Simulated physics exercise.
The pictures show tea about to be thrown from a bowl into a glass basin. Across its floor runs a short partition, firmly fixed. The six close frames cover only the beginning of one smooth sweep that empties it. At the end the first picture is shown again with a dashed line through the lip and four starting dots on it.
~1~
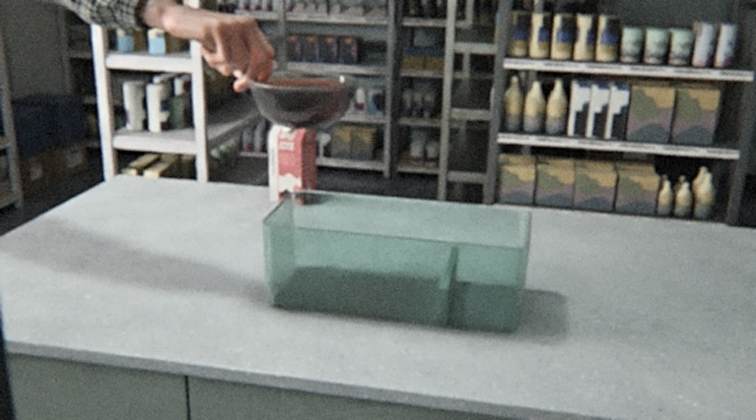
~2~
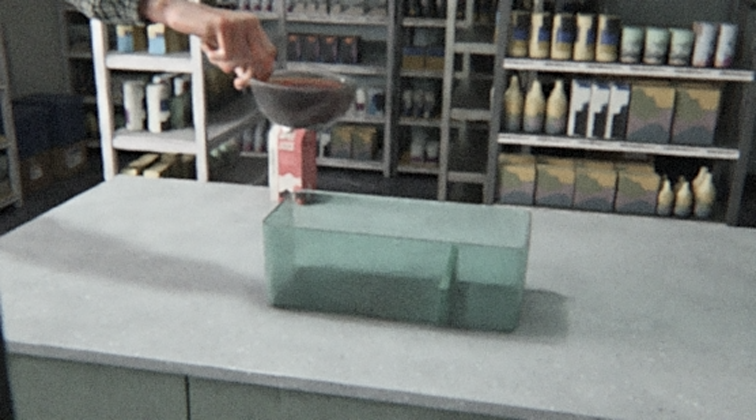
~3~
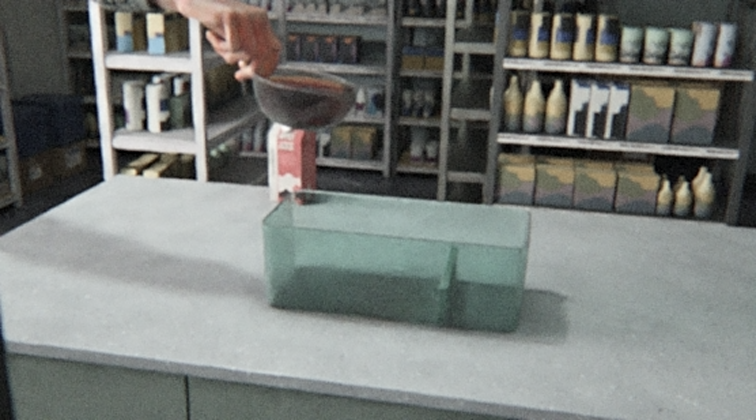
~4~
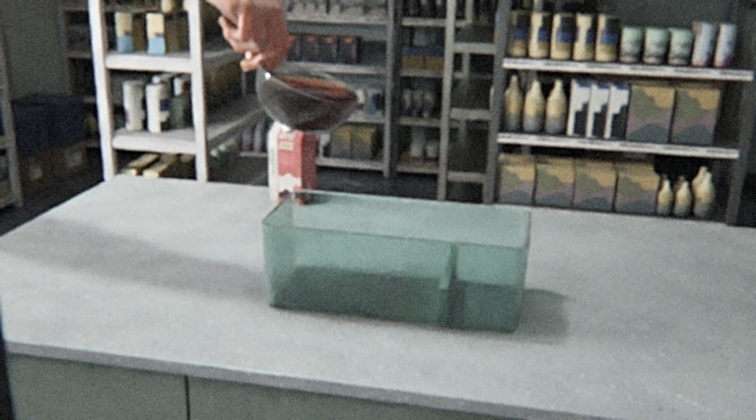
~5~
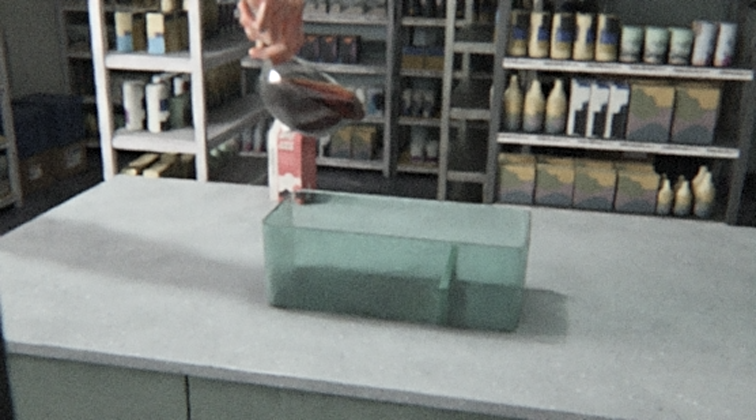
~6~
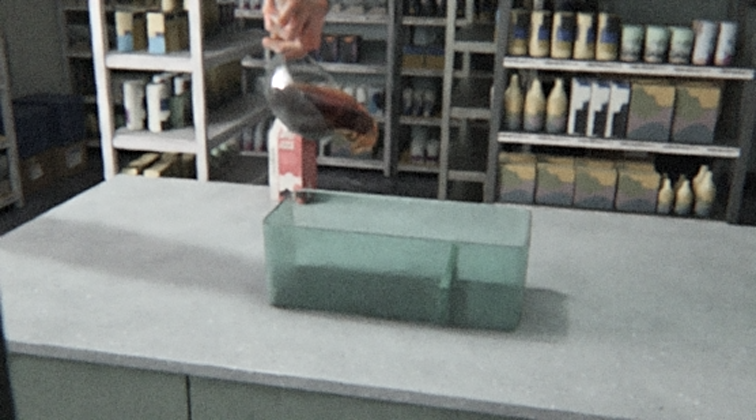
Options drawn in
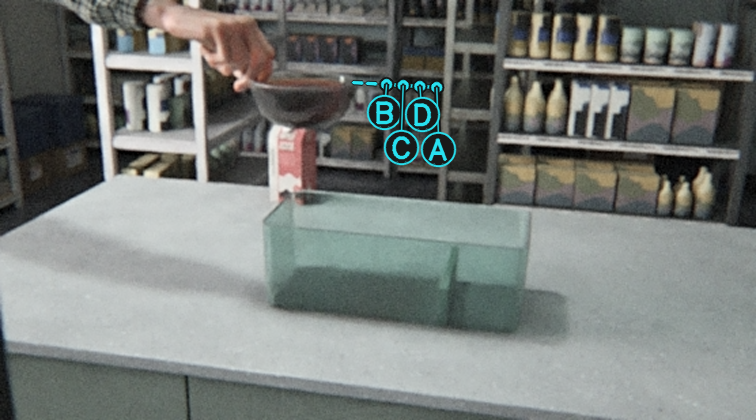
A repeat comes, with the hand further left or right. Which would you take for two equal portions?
Best: D.
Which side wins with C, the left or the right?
The left side.
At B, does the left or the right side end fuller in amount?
The left side.
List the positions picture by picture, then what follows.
Upright, lip at (353, 82); basin from (267, 303) to (519, 331); top of the wall at (450, 267); nothing has left yet, in the first picture.
Tipped about 2°, lip at (354, 84); nothing has left yet, in the second picture.
Tipped about 9°, lip at (355, 91); nothing has left yet, in the third picture.
Tipped about 20°, lip at (356, 101); tea is over the lip, down to (356, 101), in the fourth picture.
Tipped about 34°, lip at (355, 114); tea is over the lip, down to (358, 120), in the fifth picture.
Tipped about 49°, lip at (351, 126); tea is over the lip, down to (358, 152), in the sixth picture.
On the marked copy, A at (436, 87); B at (386, 84); C at (403, 85); D at (419, 86).
Choosing A, about 30 % ends left of the wall and 66 % right of it; 3 % is lost outside.
Choosing B, about 93 % ends left of the wall and 3 % right of it; 5 % is lost outside.
Choosing C, about 75 % ends left of the wall and 23 % right of it.
Choosing D, about 52 % ends left of the wall and 45 % right of it; 3 % is lost outside.
